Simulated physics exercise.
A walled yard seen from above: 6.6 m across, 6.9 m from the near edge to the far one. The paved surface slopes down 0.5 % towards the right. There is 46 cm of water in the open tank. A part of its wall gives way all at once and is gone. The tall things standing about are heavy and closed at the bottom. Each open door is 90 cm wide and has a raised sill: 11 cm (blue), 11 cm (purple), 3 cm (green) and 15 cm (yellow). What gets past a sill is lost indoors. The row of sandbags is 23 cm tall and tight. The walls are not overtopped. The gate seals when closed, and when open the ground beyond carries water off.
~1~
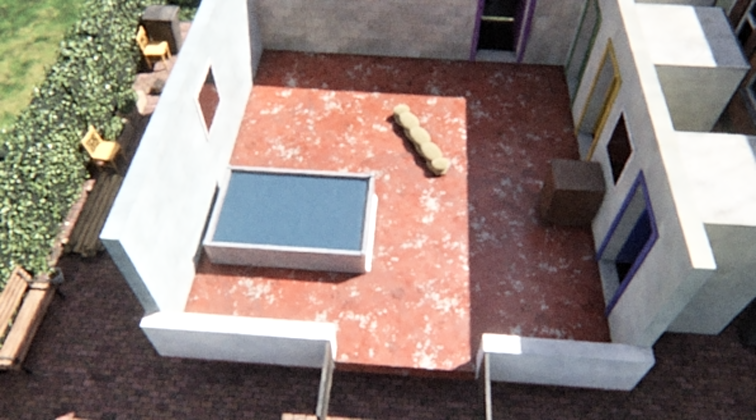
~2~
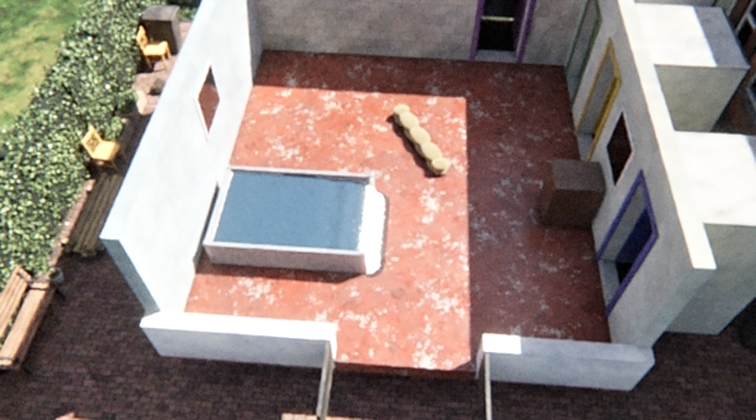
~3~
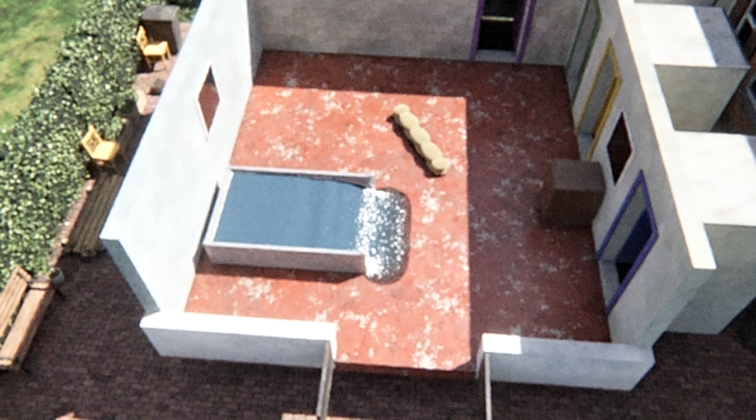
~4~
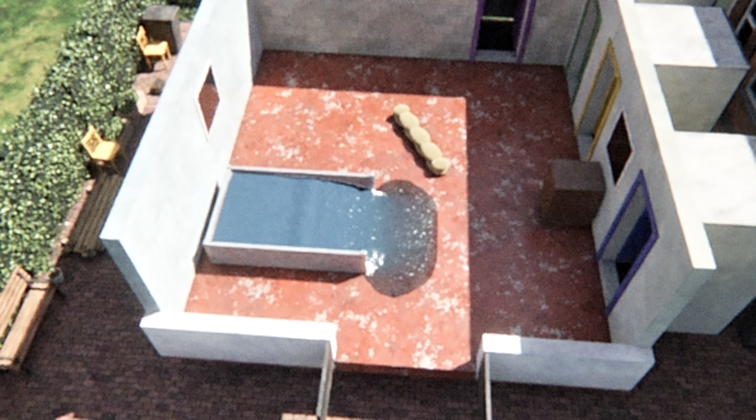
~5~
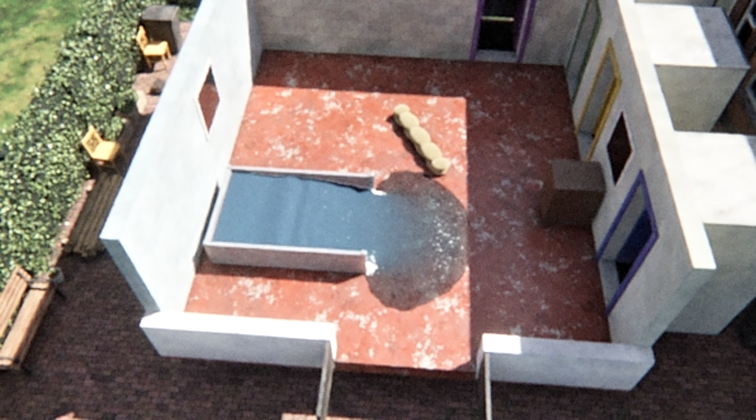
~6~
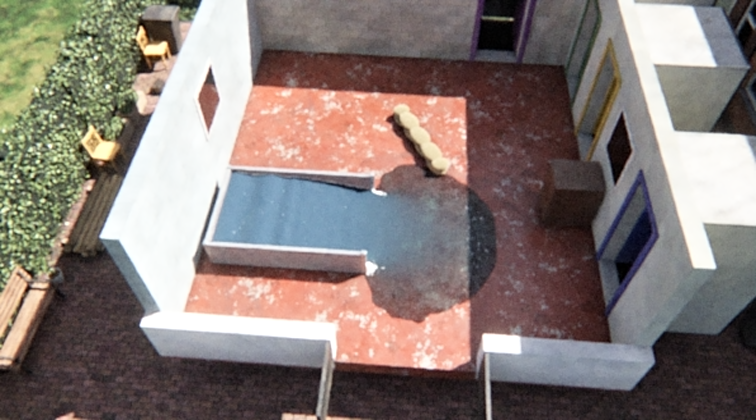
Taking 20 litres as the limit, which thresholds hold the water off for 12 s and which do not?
The water let in: At the blue door it passes the limit; at the purple door it does not reach the limit; at the green door it goes over the limit; at the yellow door it keeps below the limit.
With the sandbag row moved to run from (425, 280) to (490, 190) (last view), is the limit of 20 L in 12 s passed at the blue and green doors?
Against that limit: Blue below, green past it.
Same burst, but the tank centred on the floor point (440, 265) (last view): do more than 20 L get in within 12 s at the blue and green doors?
Then: Blue past it, green not over.
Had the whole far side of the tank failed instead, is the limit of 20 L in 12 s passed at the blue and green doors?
Against that limit: Blue below, green past it.
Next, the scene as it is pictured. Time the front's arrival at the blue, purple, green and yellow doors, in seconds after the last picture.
Blue 0.8 s, purple 3.4 s, green 2.2 s, yellow 1.4 s.
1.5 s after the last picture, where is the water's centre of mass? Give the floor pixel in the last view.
At about (396, 233).
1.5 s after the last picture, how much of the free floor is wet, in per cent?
Some 35 per cent of it.
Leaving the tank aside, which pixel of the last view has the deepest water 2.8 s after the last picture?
Near (609, 366).
Then, 0.7 s after the last picture water covers 25 % of the floor and is deepest (20 cm) near (375, 248); blue door not reached, purple door not reached, green door not reached, yellow door not reached.
Then, 1.5 s after the last picture water covers 35 % of the floor and is deepest (24 cm) near (589, 245); blue door 19 cm at the sill, 6 L in, purple door not reached, green door not reached, yellow door 7 cm at the sill, 0 L in.
Then, 2.8 s after the last picture water covers 40 % of the floor and is deepest (24 cm) near (609, 366); blue door 21 cm at the sill, 42 L in, purple door not reached, green door 5 cm at the sill, 0 L in, yellow door 14 cm at the sill, 0 L in.
Then, 6.3 s after the last picture water covers 60 % of the floor and is deepest (10 cm) near (597, 365); blue door 8 cm at the sill, 93 L in, purple door 7 cm at the sill, 0 L in, green door 8 cm at the sill, 23 L in, yellow door 5 cm at the sill, 0 L in.
Then, 11.3 s after the last picture water covers 90 % of the floor and is deepest (8 cm) near (263, 50); blue door 4 cm at the sill, 93 L in, purple door 6 cm at the sill, 0 L in, green door 7 cm at the sill, 77 L in, yellow door 5 cm at the sill, 0 L in.
